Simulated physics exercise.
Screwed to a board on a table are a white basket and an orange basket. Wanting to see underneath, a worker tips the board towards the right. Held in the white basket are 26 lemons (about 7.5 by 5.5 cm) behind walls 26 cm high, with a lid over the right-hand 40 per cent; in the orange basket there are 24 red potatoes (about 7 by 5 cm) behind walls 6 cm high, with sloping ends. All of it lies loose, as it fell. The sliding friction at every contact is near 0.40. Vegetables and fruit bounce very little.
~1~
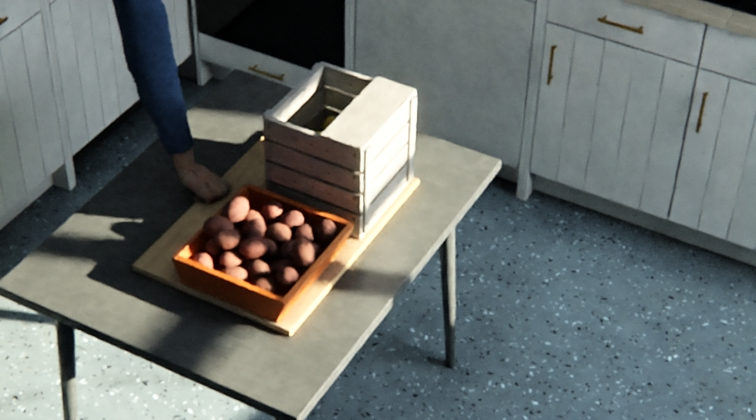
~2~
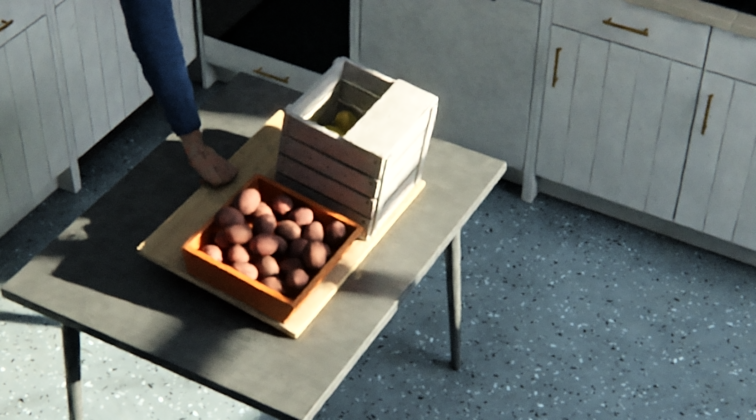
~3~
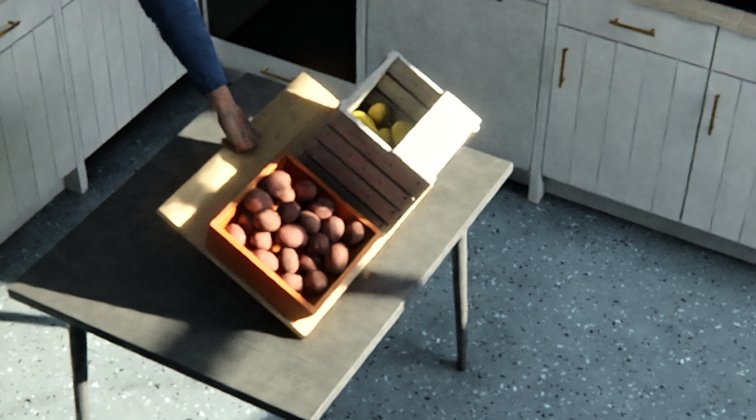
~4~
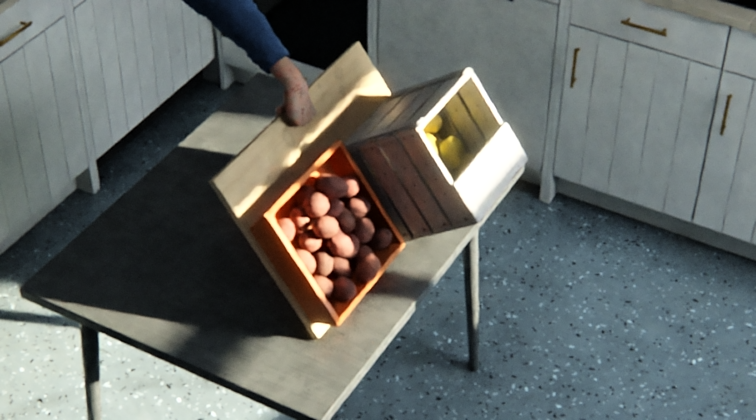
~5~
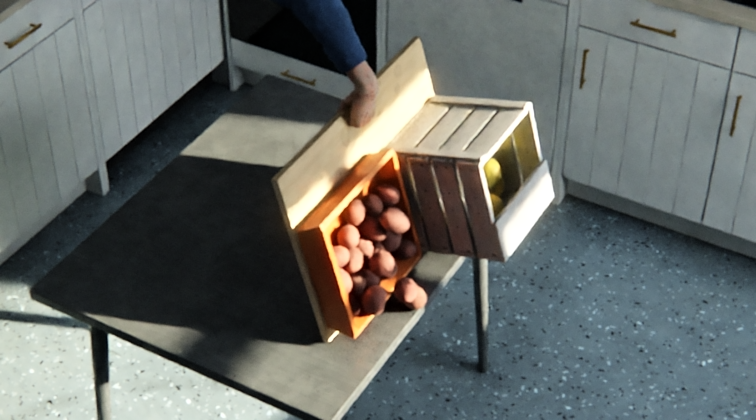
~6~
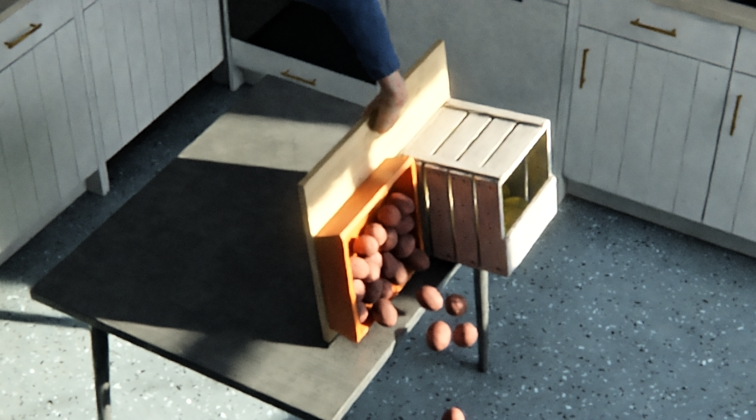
A person's hand tilted a wooden board up towards the right on a table, turning a white basket of yellow fruit and an orange basket sideways, and several reddish potatoes tumbled out of the orange one.
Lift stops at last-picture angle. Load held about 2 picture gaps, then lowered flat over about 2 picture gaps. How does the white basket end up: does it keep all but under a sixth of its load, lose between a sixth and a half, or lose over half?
Probably fewer than one sixth of the pieces get out.
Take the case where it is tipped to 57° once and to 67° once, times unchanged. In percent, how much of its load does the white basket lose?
The first try gives 0 per cent and the second 0 per cent.
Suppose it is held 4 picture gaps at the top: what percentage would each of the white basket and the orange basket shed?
With that change, white basket sheds 0 percent and orange basket sheds 100 percent.
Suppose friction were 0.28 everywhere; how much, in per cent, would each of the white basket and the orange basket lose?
That would cost the white basket 0 and the orange basket 100 per cent of the load.
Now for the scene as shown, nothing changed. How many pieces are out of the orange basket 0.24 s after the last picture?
Estimate for the orange basket by then: Some 16 out.
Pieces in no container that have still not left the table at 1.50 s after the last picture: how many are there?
About 3.
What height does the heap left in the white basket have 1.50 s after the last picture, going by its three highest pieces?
15 cm, more or less.
Then, 0.24 s after the last picture, tilt 83°; white basket 26 in, 0 out and orange basket 9 in, 15 out.
Then, 0.54 s after the last picture, tilt 81°; white basket 26 in, 0 out and orange basket 3 in, 21 out.
Then, 0.96 s after the last picture, tilt 0°; white basket 26 in, 0 out and orange basket 1 in, 23 out.
Final count (1.50 s after the last picture), white basket 26 in, 0 out and orange basket 1 in, 23 out. Asked share, 0 of 26, 0 per cent.
